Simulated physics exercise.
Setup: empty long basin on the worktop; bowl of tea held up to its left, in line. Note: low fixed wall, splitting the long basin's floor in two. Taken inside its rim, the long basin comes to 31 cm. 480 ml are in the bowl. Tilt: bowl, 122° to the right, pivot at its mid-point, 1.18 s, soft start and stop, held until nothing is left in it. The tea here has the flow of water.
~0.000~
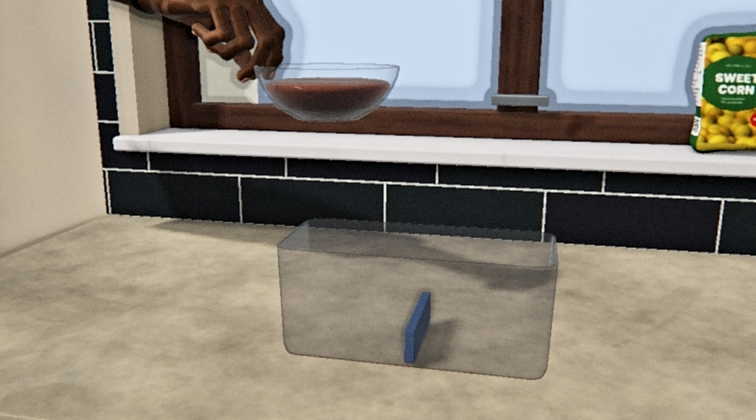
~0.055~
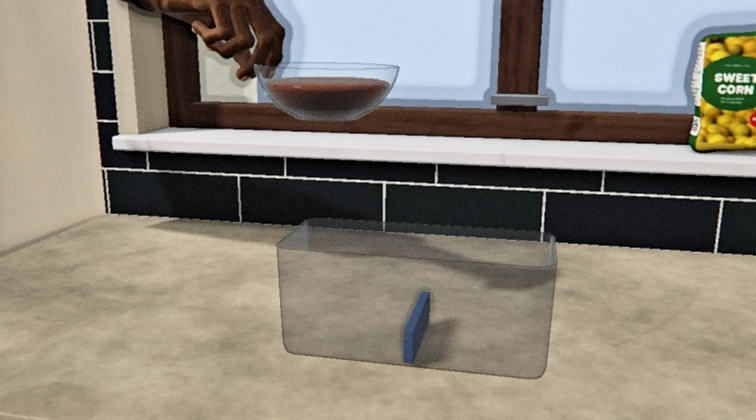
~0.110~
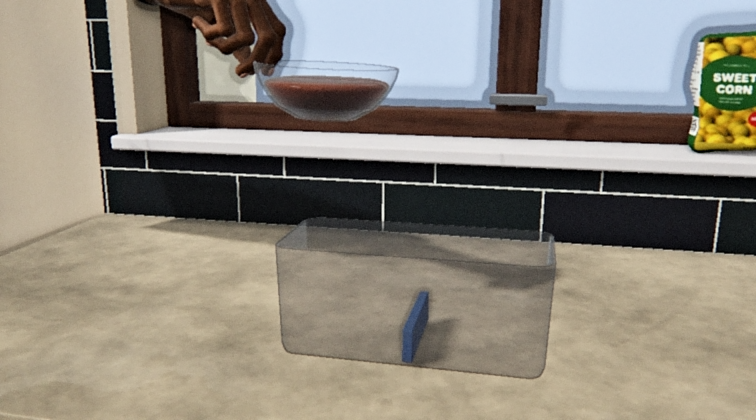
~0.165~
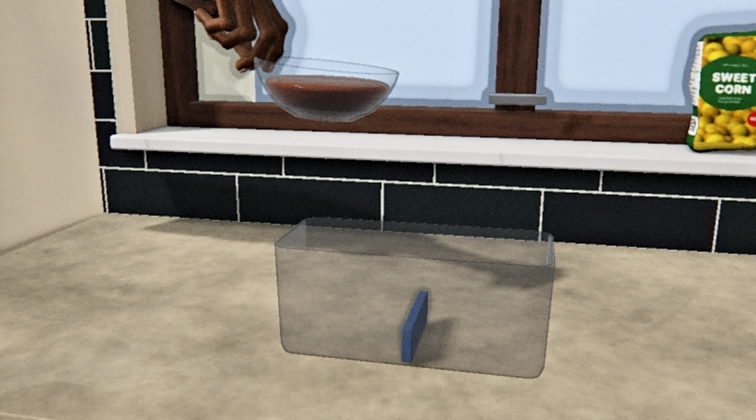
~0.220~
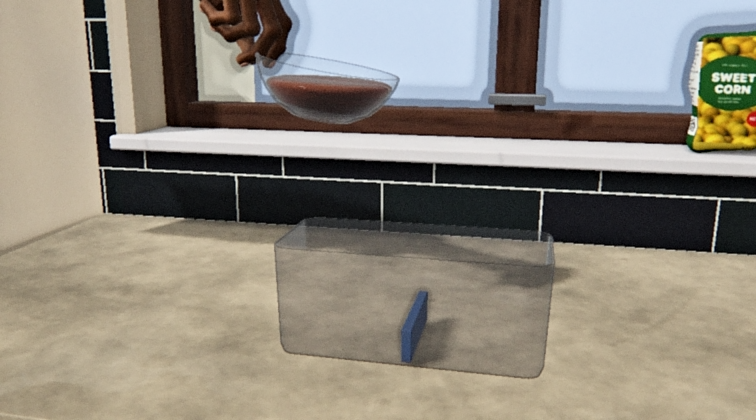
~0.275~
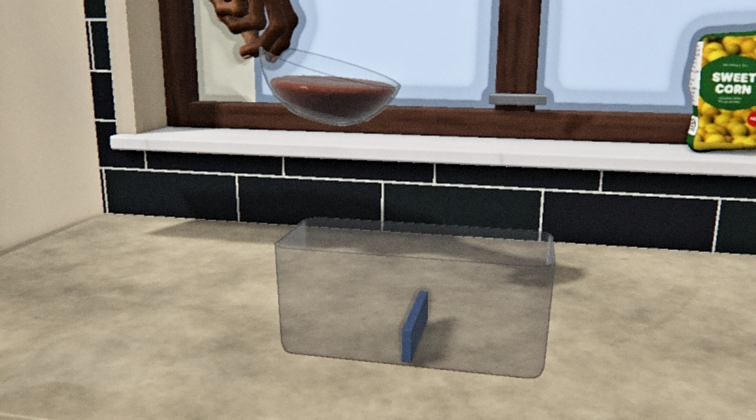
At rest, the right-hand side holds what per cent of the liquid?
It holds some 78 in every hundred.
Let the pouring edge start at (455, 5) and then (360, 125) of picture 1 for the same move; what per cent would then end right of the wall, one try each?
I'd say 90 percent on the first go, 15 percent on the next.
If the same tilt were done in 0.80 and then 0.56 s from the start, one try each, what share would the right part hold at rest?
First 70, then 60 per cent.
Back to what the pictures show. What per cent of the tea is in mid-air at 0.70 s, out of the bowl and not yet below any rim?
Some 44 % is the figure.
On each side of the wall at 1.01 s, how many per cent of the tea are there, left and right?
Near 22 on the left, 78 on the right.
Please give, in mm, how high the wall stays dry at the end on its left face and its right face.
Noted: Left near 36 mm, right near 20 mm.
By 0.70 s the tilt is 78° and 15 per cent is still to pour, 2 is left of the wall and 40 right of it.
By 1.01 s the tilt is 116° and 0 per cent is still to pour, 22 is left of the wall and 78 right of it.
By 1.33 s the tilt is 122° and 0 per cent is still to pour, 21 is left of the wall and 78 right of it.
By 1.68 s the tilt is 122° and 0 per cent is still to pour, 21 is left of the wall and 78 right of it.
At rest 21 per cent lies left of the wall, 78 right of it and 1 outside.
